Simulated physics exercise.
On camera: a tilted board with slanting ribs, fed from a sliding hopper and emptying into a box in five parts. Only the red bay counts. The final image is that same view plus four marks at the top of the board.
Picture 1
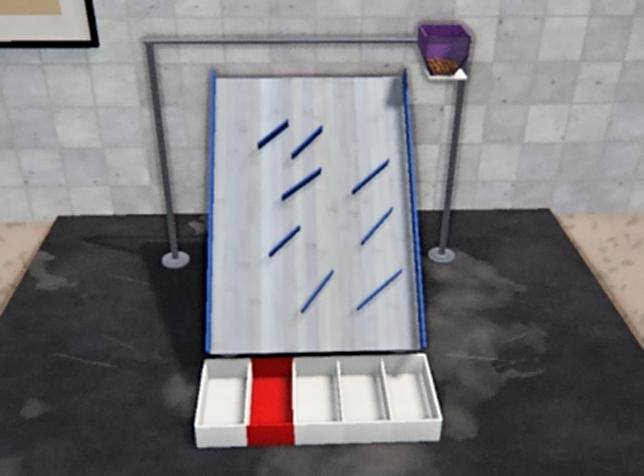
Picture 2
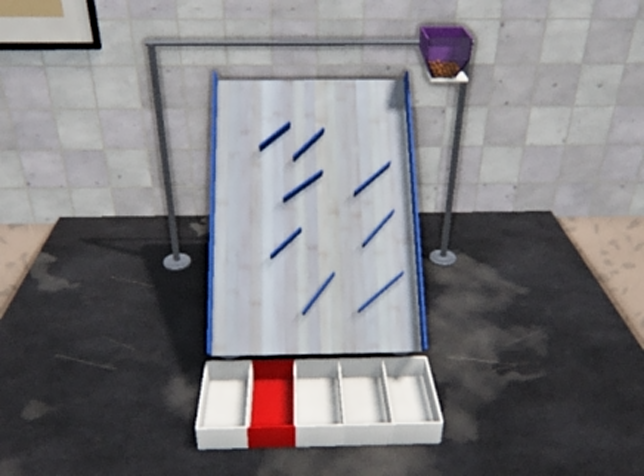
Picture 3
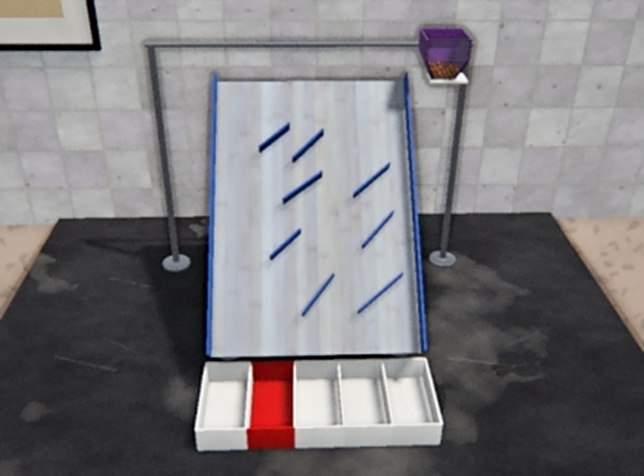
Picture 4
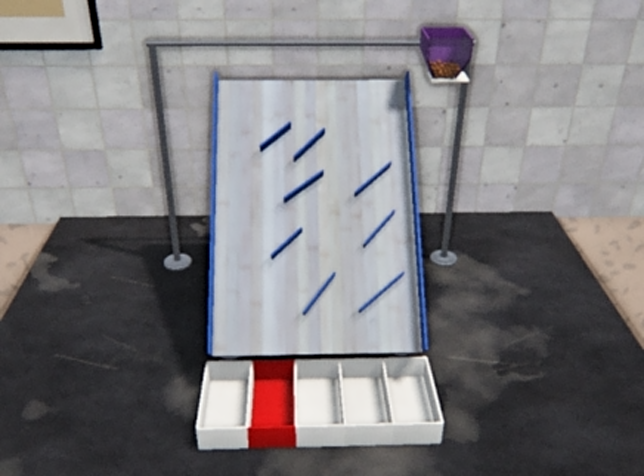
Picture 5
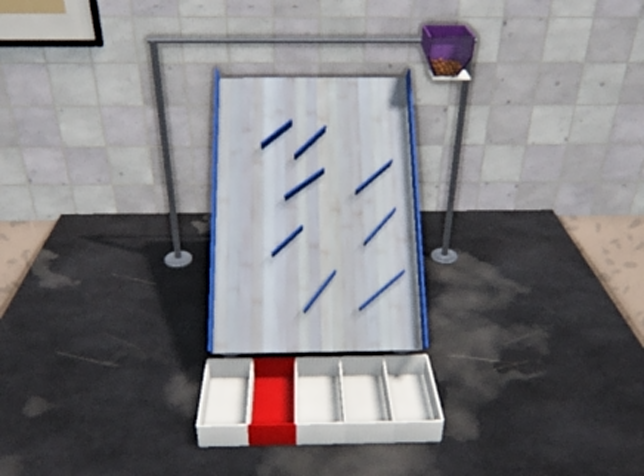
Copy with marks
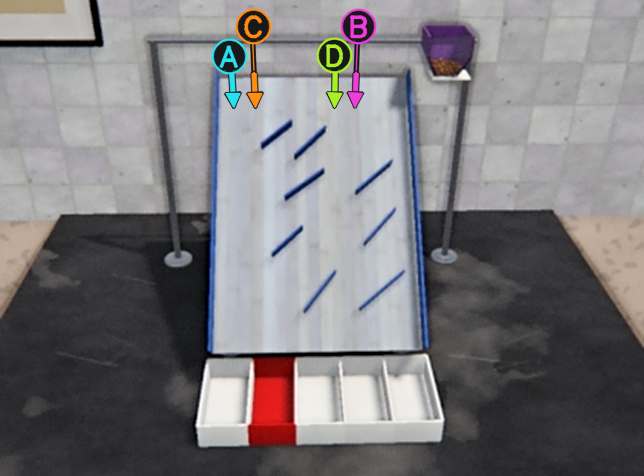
Nothing moves on its own here, and only the view itself jitters very slightly, looking down from the front at a dark, scuffed surface before a pale tiled wall. A tilted pale board with blue edges and slanting blue ribs stands above a white box of five bays, the second from left red. A purple hopper holding small orange-brown pieces stays at the right end of a grey rail.
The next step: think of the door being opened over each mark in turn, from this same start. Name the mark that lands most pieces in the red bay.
The best mark is B.
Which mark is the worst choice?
It is C.
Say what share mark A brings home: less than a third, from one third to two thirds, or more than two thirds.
It is less than a third.
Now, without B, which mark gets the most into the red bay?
That would be D.
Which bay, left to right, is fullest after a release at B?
It is the second one.
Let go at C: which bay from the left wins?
The first.
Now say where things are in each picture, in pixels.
The first frame shows hopper at (440, 65), cereal balls, door shut.
The second frame shows ribs (259, 146) to (290, 121), (293, 156) to (324, 127), (283, 198) to (323, 170).
The third frame shows ribs (355, 193) to (390, 162), (270, 256) to (301, 228), (364, 245) to (394, 211).
The fourth frame shows ribs (304, 313) to (335, 272), (360, 310) to (404, 272).
The fifth frame shows red bay at (272, 433), number 2 of 5 from the left.
On the marked copy, mark A meets the board at (233, 102); mark B meets the board at (355, 102); mark C meets the board at (255, 102); mark D meets the board at (334, 102).
For mark A, a small part in the red bay, about two thirds in other bays, about a quarter outside the box.
For mark B, about half in the red bay, about a third in other bays, a small part outside the box.
For mark C, a small part in the red bay, most in other bays, a small part outside the box.
For mark D, about a third in the red bay, about half in other bays, a small part outside the box.
